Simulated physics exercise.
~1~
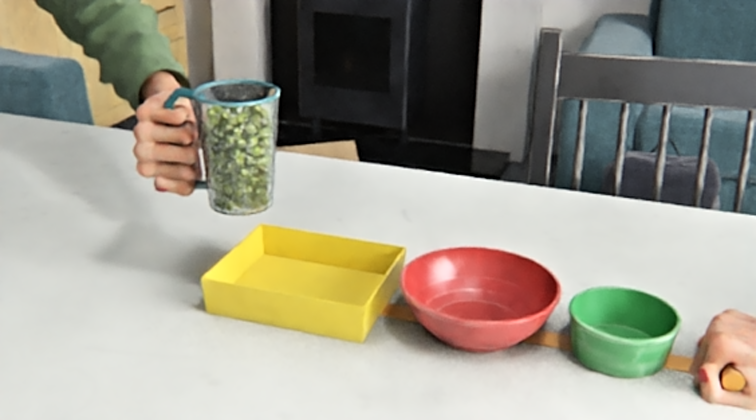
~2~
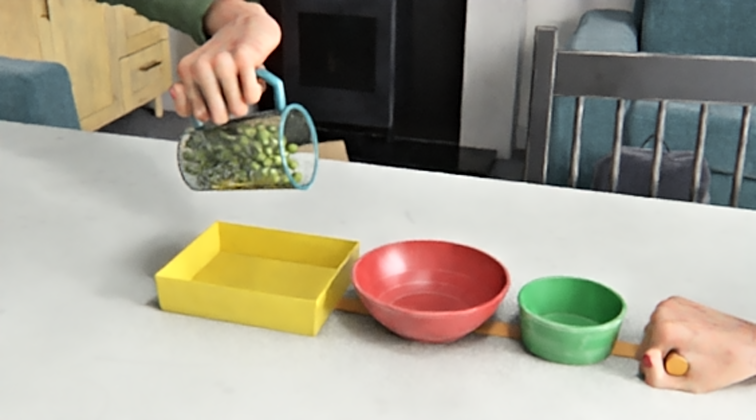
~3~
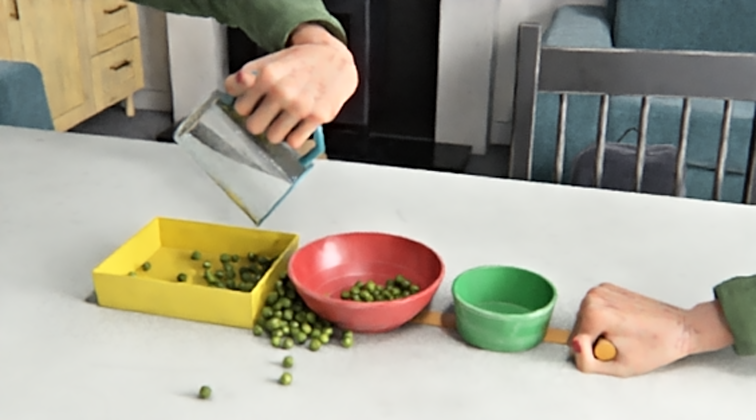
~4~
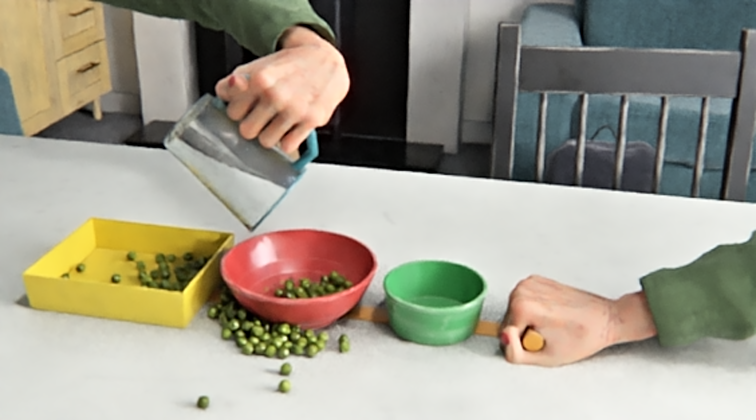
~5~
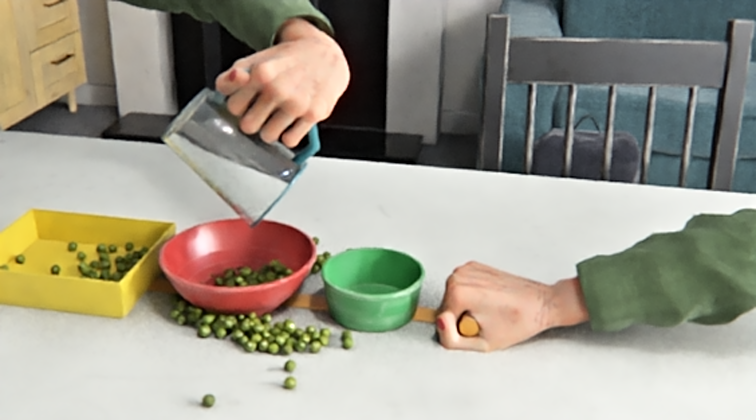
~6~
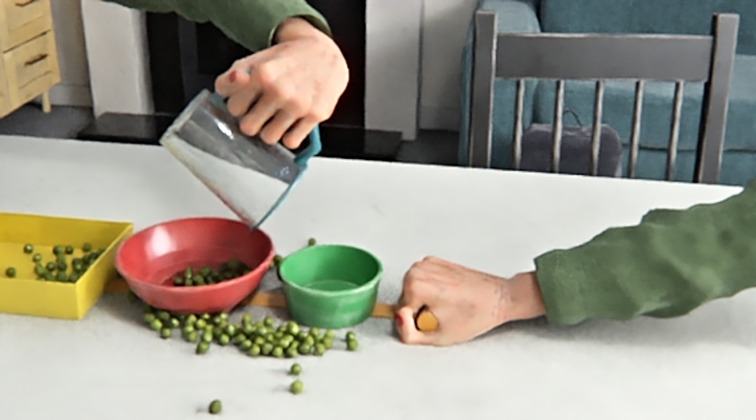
Small green olives pouring from a hand-tilted cup as another hand slides three joined dishes left, most spilling onto the table.
